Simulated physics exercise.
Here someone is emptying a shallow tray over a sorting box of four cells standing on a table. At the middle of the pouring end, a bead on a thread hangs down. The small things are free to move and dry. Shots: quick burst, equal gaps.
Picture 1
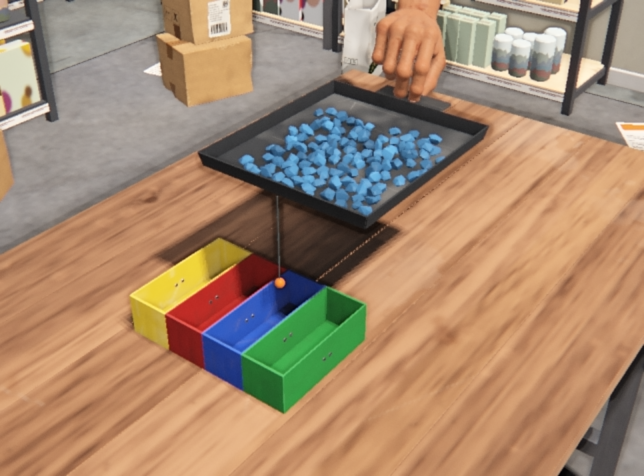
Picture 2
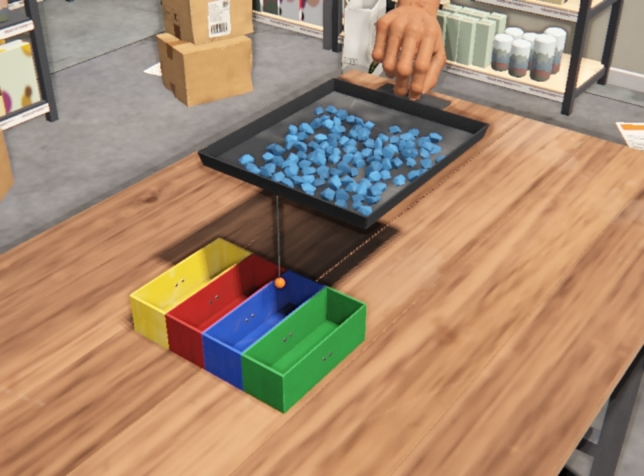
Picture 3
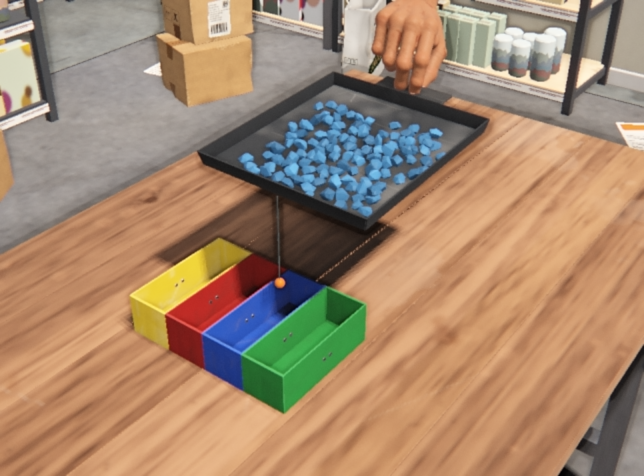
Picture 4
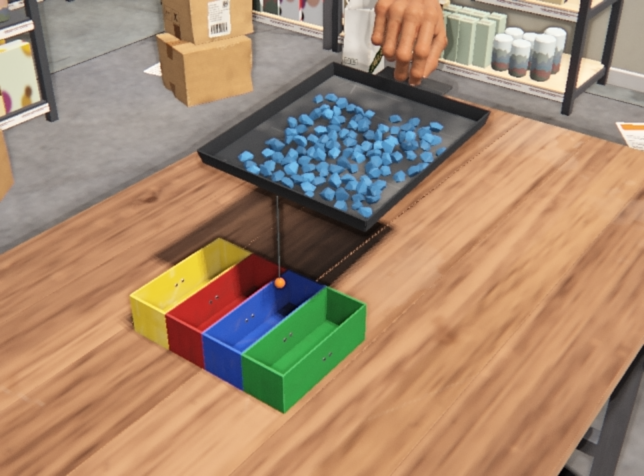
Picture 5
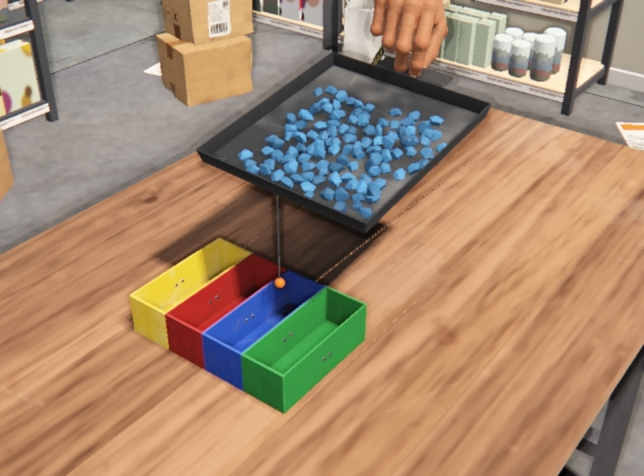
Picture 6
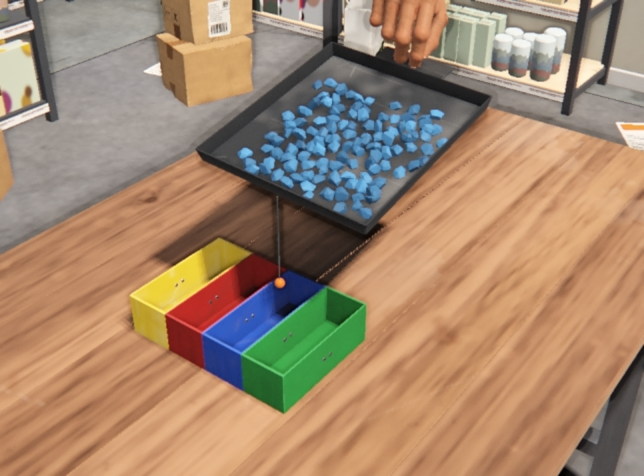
To begin with, a hand holds the far corner of a shallow dark tray of blue stones, above a yellow, red, blue and green sorting box on a wooden table. The hand then gradually raises that far side, tilting the tray slightly toward the box, while the stones stay spread across it.
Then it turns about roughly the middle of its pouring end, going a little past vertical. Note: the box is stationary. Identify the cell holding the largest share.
Largest share: Green.
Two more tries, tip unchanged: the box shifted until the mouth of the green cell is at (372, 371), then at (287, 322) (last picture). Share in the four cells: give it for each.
You'd see around 100 per cent and then around 40 per cent.
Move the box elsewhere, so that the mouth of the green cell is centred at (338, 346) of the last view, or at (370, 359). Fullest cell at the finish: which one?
In order of the tries: The cell in green and the cell in blue.
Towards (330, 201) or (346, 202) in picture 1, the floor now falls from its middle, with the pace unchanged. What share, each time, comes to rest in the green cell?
The first try gives close to 30 percent; the next gives 30 percent.
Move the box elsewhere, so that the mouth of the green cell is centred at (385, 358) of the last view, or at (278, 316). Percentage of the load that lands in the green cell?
Roughly 10 % and 20 %.
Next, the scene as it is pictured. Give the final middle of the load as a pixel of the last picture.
Roughly at (298, 372), give or take.
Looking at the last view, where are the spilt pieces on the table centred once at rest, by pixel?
It's centred at about (349, 398).
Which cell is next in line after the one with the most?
I'd say blue takes second place.
Soon after the last picture, tray tipped steeply; nearly all on the tray; a stray few falling or outside the box.
A little later, tray tipped right over; about a third on the tray; a small part in the green cell; a small part in the blue cell; a stray few in the red cell; about a third falling or outside the box.
Later still, tray tipped past a quarter turn; about a third in the green cell; about a quarter in the blue cell; a small part in the red cell; about a third falling or outside the box.
At rest, tray tipped past a quarter turn; about a third in the green cell; about a quarter in the blue cell; a small part in the red cell; none in the yellow cell; about a third outside the box.
